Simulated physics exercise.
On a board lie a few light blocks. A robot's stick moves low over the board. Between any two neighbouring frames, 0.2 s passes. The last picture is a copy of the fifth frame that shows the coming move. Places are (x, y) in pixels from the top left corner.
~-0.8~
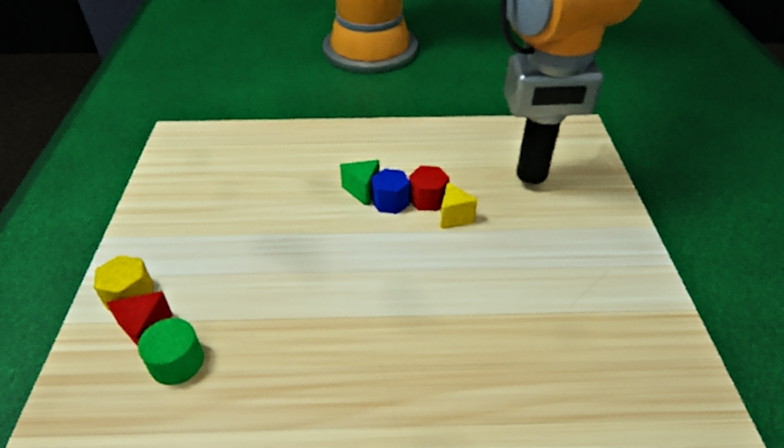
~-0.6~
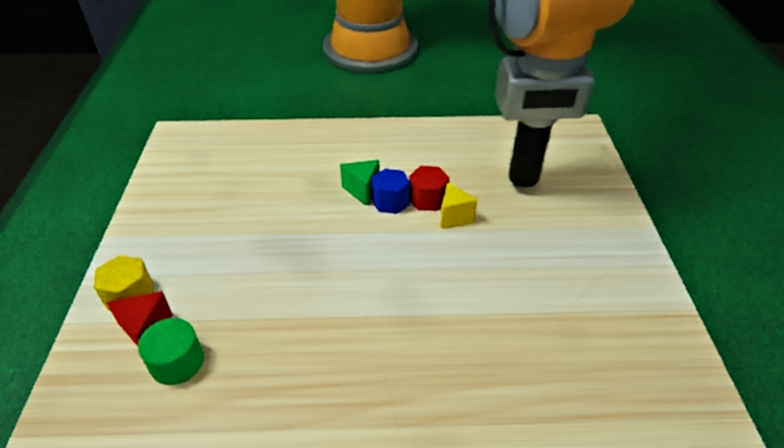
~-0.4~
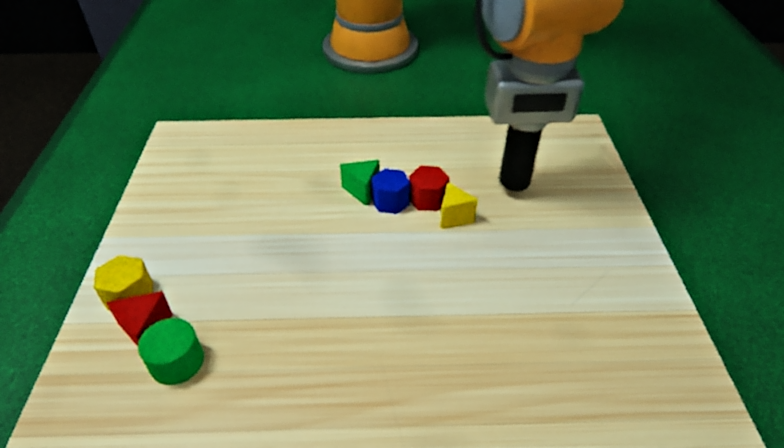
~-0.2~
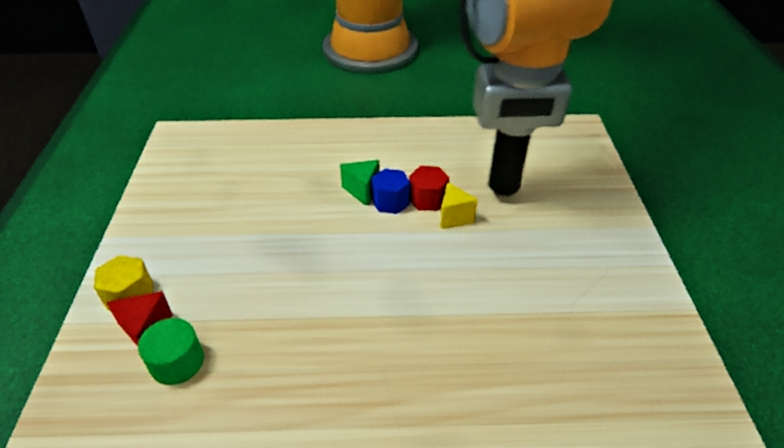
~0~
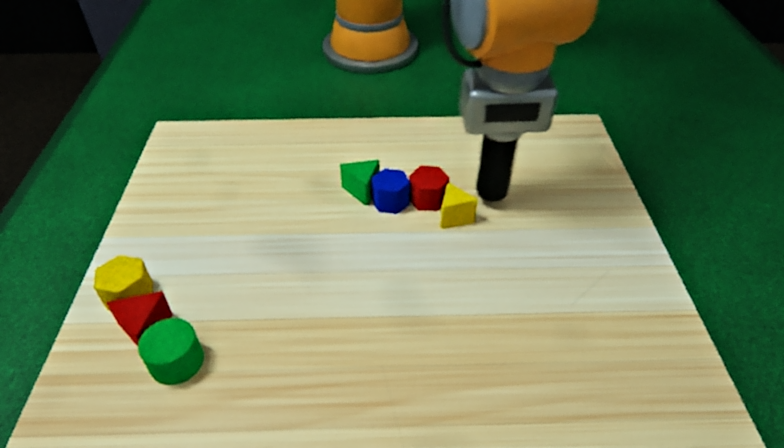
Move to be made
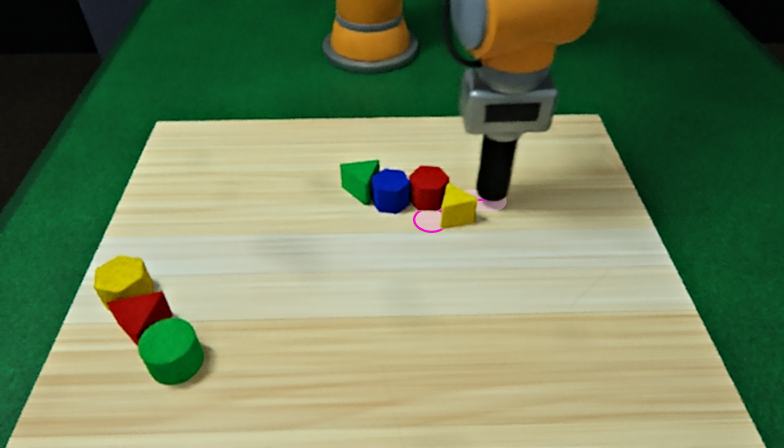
Robot arm moving its black stick slowly left over a wooden board, nearing a yellow triangular block while the colored blocks stay still.
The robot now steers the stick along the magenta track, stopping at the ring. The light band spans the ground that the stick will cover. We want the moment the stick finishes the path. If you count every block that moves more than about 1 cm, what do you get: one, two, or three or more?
Looking at the path, I think three or more of the blocks end up more than 1 cm away.
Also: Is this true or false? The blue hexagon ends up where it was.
The claim does not hold.
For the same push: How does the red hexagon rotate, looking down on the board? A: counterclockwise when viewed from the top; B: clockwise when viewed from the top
Option B.
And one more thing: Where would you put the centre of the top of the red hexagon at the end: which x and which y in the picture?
The middle of its top is at (402, 184).
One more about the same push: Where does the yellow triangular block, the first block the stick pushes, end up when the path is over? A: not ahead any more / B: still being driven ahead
The correct letter is B.
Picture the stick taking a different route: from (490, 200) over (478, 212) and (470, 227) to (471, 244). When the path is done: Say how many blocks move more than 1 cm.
I expect just one block to be moved by more than 1 cm.
Path on the board, from (490, 200) through (467, 201) and (446, 208) to (431, 220).
What follows on the original path. Halfway along, stick at (456, 195); green triangular block at (359, 168); blue hexagon at (384, 180); red hexagon at (421, 176); yellow triangular block at (451, 199), turned 25° anticlockwise.
At the end, stick at (431, 212); green triangular block at (344, 165), turned 25° clockwise; blue hexagon at (364, 179); red hexagon at (402, 184), turned 55° clockwise; yellow triangular block at (436, 218), turned 60° anticlockwise.
